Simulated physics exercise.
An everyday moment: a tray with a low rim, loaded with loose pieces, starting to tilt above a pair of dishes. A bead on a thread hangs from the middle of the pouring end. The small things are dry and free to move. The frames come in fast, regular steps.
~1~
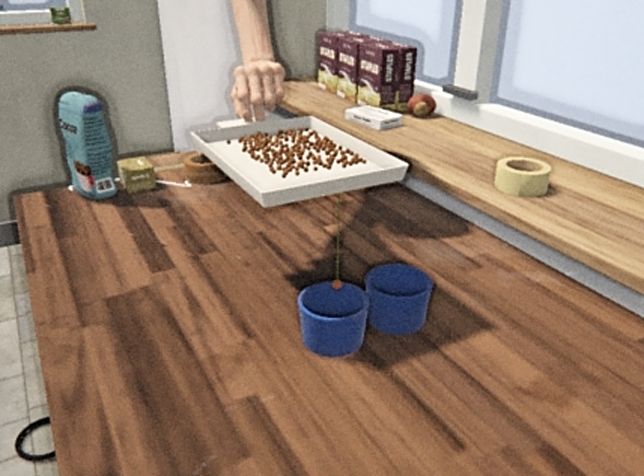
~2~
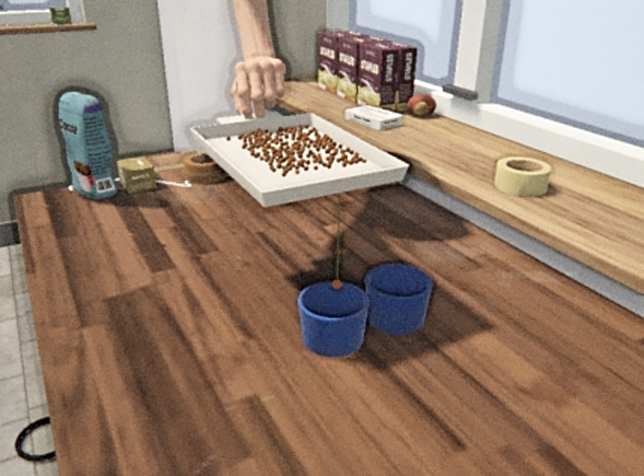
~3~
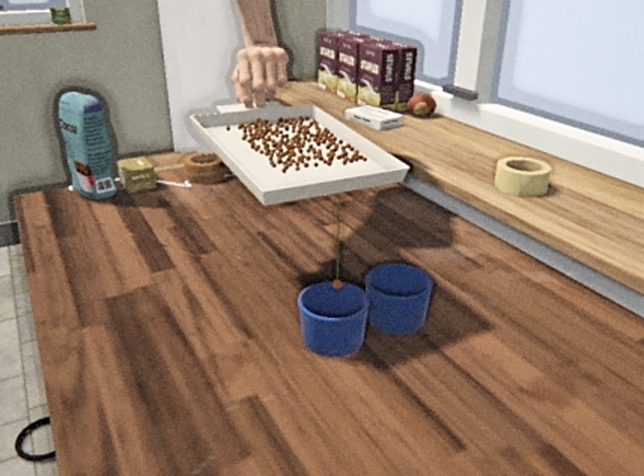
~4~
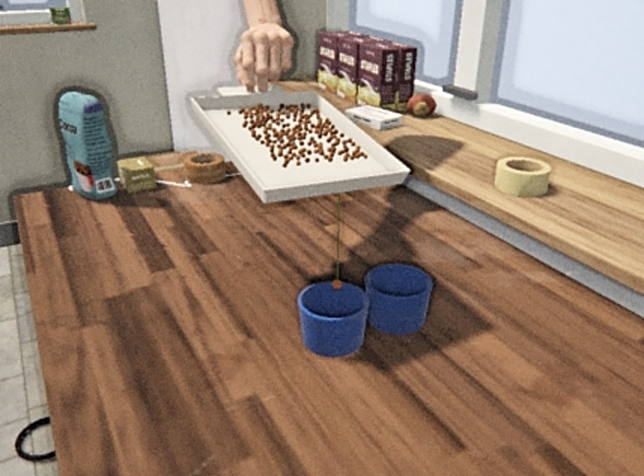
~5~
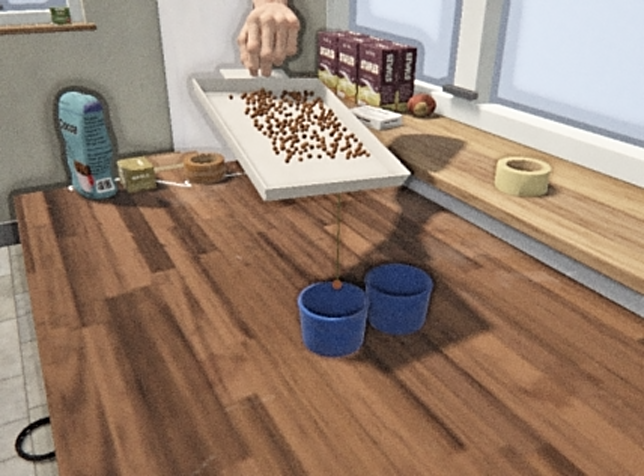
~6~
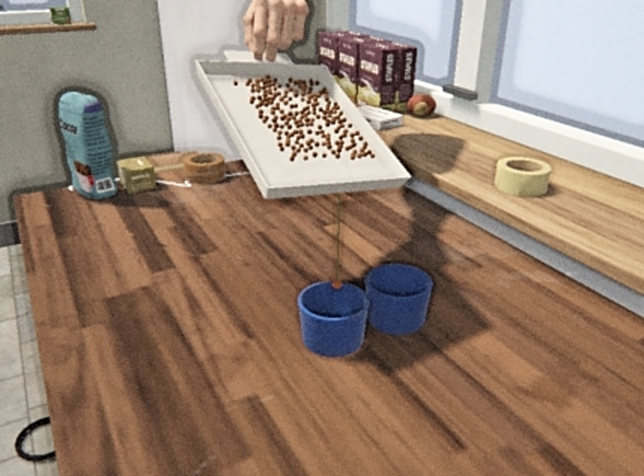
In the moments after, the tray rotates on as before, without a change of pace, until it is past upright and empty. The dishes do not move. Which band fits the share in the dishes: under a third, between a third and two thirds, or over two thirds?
Together they catch from one third to two thirds.
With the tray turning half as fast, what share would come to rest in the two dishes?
It comes to 60 per cent or so.
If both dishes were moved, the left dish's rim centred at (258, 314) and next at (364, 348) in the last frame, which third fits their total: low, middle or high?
At the first place under a third, at the second below one third.
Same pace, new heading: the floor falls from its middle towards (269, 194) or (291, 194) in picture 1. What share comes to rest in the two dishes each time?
Roughly 0 per cent, and 0 per cent.
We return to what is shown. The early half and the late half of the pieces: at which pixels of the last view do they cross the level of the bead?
At about (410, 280), then at (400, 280).
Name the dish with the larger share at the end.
The winner is the right one.
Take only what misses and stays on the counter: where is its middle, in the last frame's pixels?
Around (431, 366).
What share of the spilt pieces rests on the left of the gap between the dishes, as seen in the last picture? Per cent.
About 10 per cent.
Soon after the last picture, tray tipped steeply; most on the tray; a stray few outside both; about a quarter in the air.
A little later, tray tipped past a quarter turn; about a quarter on the tray; about a quarter in the right dish; about a third outside both; about a quarter in the air.
Later still, tray tipped past a quarter turn; about half in the right dish; about half outside both.
At rest, tray tipped past a quarter turn; none in the left dish; about half in the right dish; about half outside both.
